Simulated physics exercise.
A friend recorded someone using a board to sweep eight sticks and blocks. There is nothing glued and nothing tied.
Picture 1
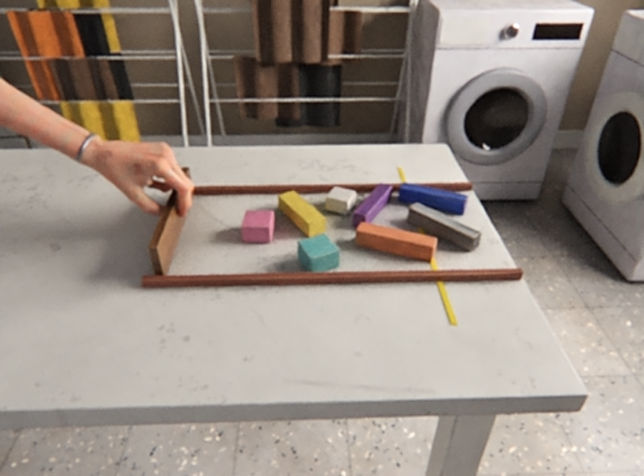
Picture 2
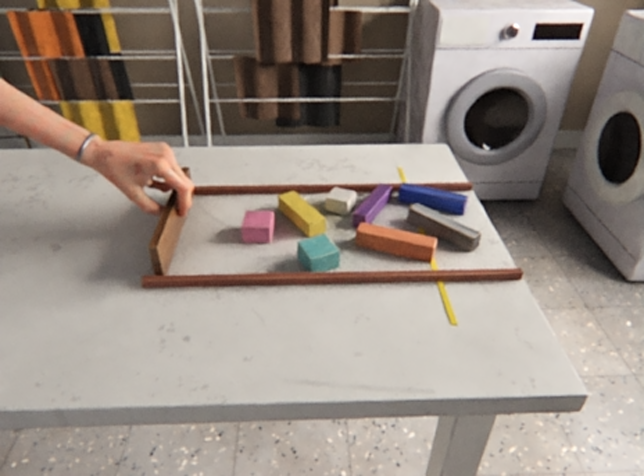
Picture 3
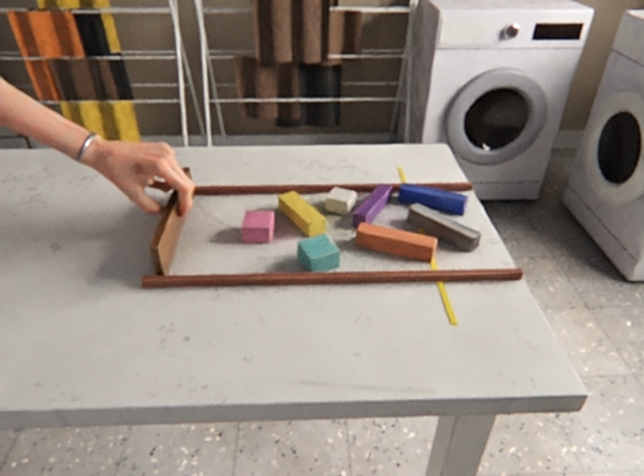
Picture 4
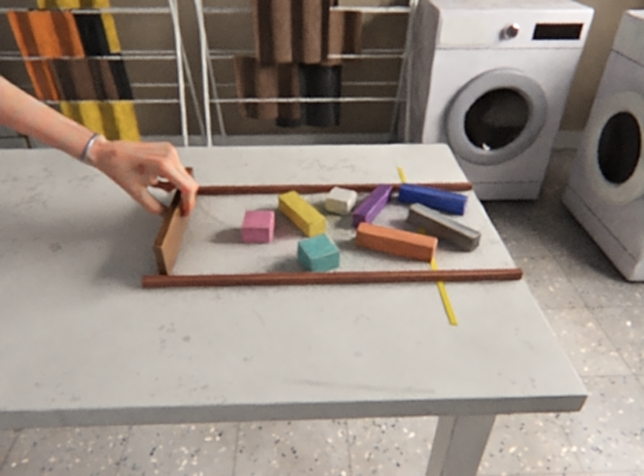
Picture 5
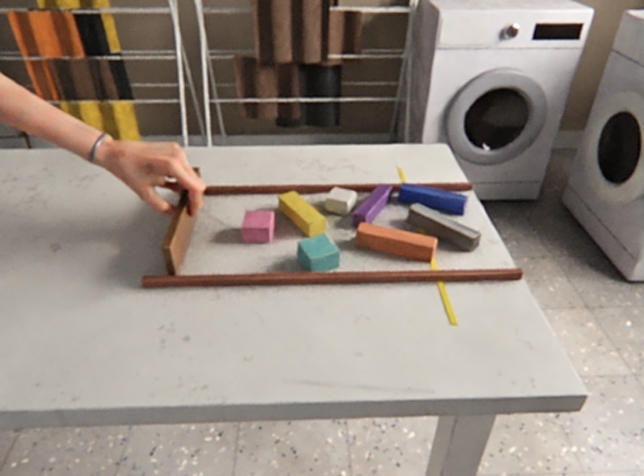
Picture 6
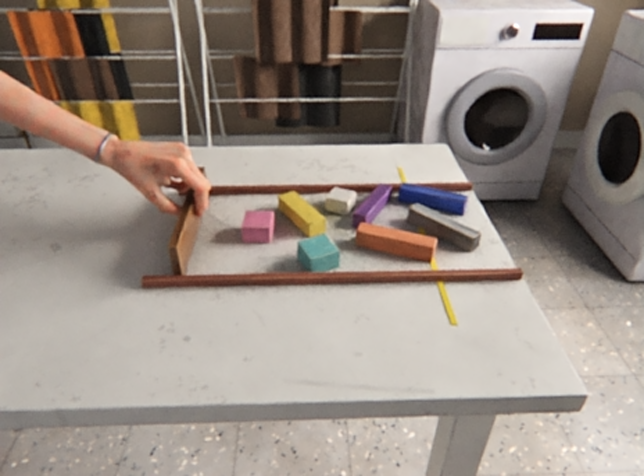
Wooden board held by a hand sliding slightly right between two rails, coloured blocks and sticks lying still ahead of it.
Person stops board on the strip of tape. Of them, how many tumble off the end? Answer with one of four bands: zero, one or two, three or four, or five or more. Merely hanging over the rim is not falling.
One or two.
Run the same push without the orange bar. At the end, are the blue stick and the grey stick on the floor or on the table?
The blue stick is gone, the grey stick is gone.
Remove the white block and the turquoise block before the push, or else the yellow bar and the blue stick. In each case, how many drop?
First try: 0 fallen; other try: 0.
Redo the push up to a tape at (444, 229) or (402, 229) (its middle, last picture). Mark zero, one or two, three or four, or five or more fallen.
The counts, in order, are 3 or 4 and not one.
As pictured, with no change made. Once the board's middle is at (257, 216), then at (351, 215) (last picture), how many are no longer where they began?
Counts: 1, 8.
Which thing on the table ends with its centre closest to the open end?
The purple bar is the one you want.
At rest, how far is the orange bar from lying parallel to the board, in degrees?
About 50° out of line.
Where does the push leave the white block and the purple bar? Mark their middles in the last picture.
The white block stops around (439, 193); the purple bar around (470, 203).
A little later, none off yet; blue stick at rest near (433, 199); grey stick at rest near (443, 227); orange bar at rest near (395, 242).
When it is over, the number that fall off is one or two; down, grey stick and blue stick.
